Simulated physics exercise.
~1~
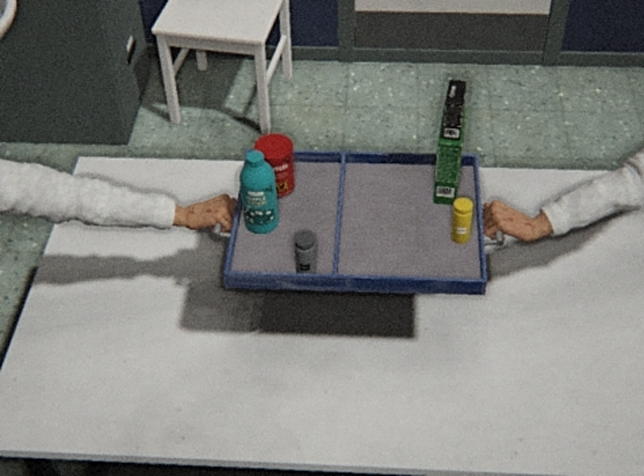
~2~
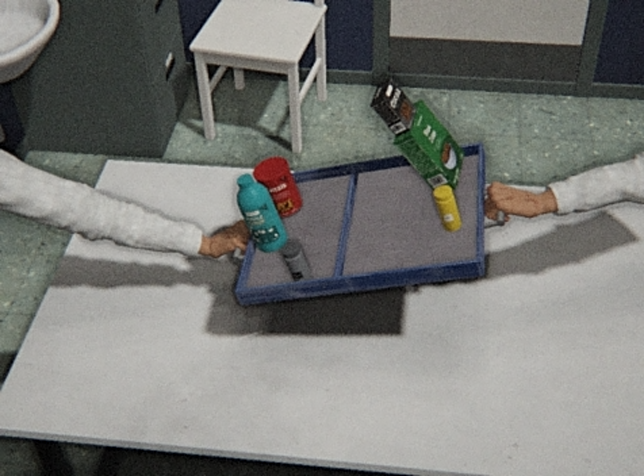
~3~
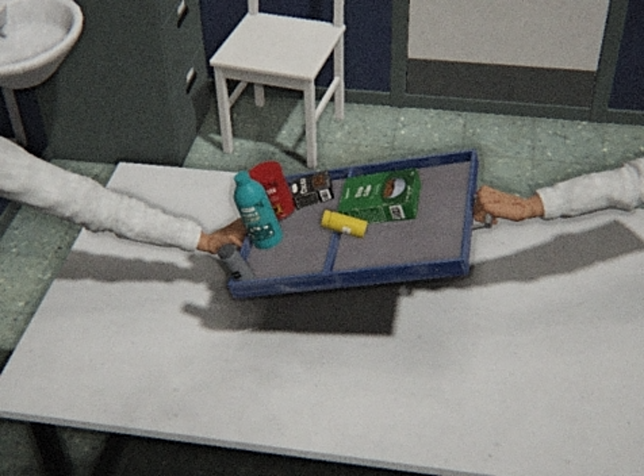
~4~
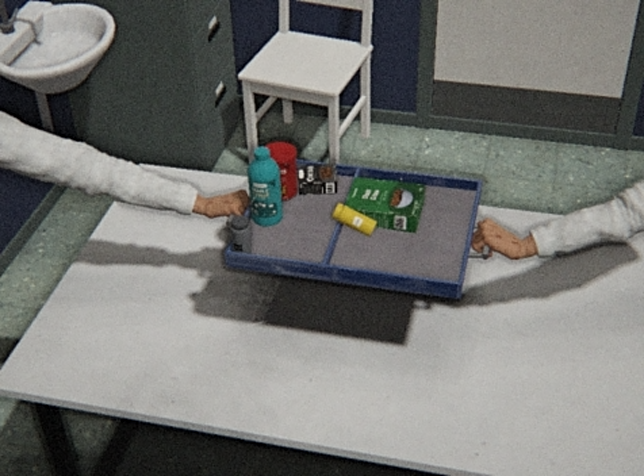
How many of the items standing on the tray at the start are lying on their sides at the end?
Three of them are lying on their sides at the end, namely the green packet, the black carton and the yellow shaker.
